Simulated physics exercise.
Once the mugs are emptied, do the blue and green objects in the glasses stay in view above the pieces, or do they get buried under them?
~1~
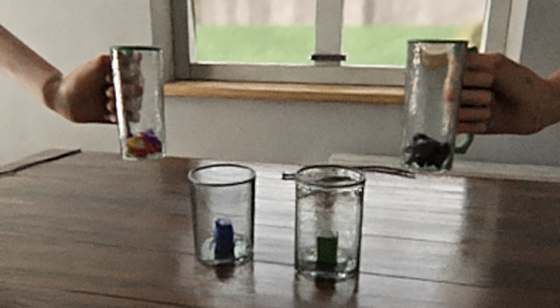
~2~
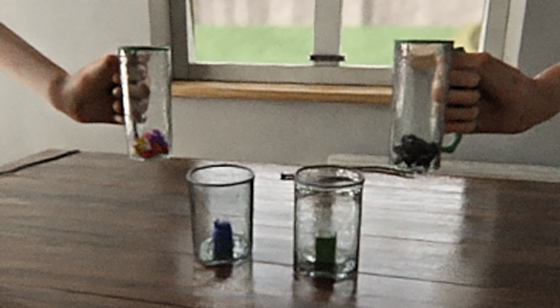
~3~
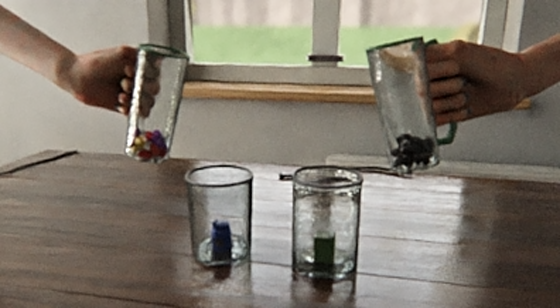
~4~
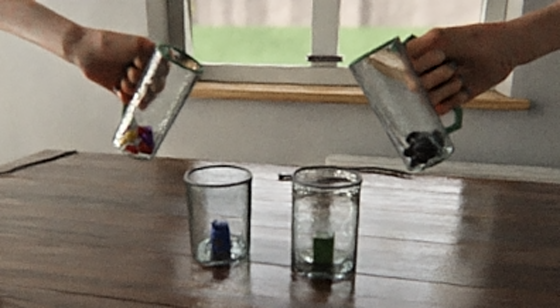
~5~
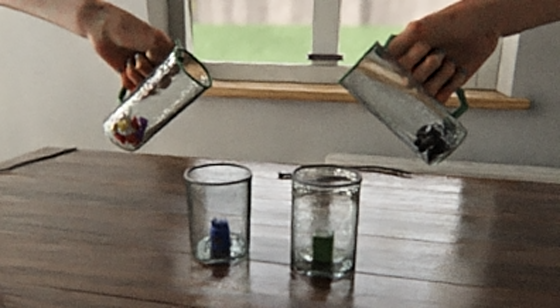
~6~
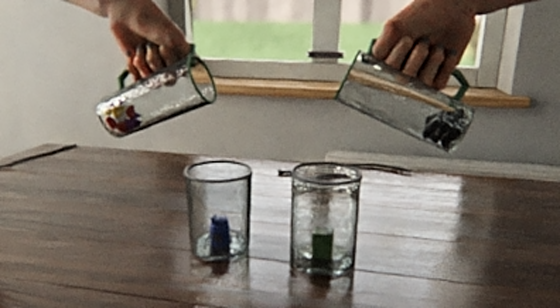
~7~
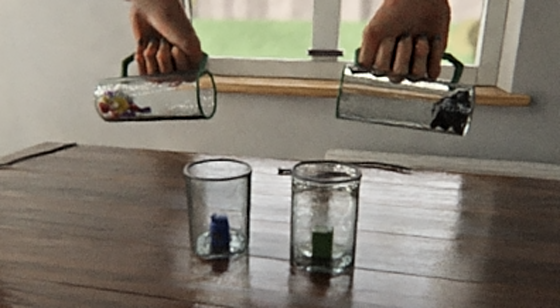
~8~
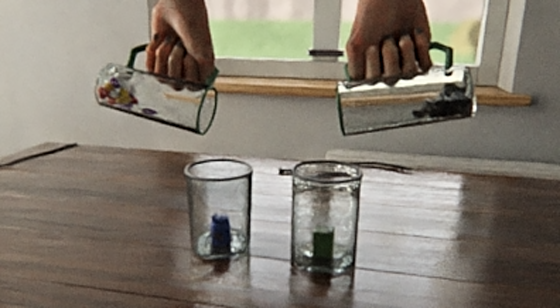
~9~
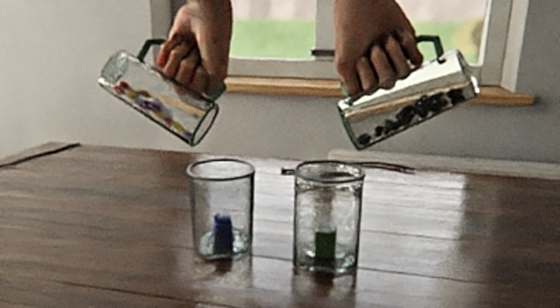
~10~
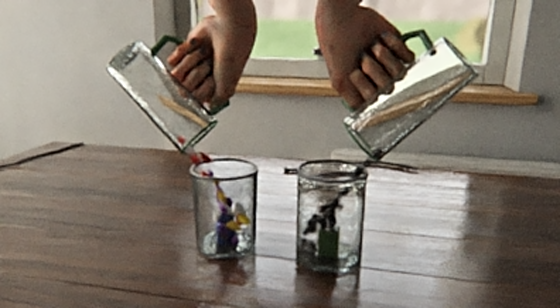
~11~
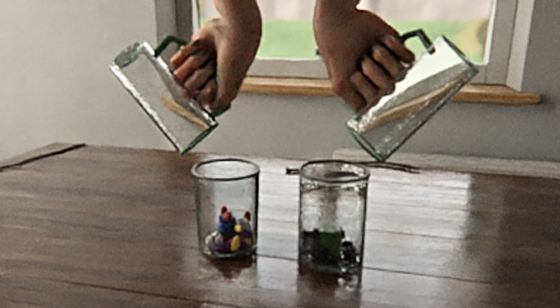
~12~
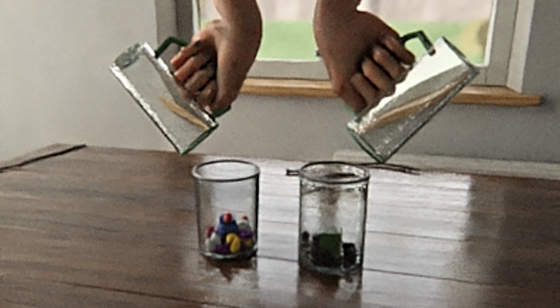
Both stay in view. The blue object on the left and the green one on the right still show above the pieces that settle around them.
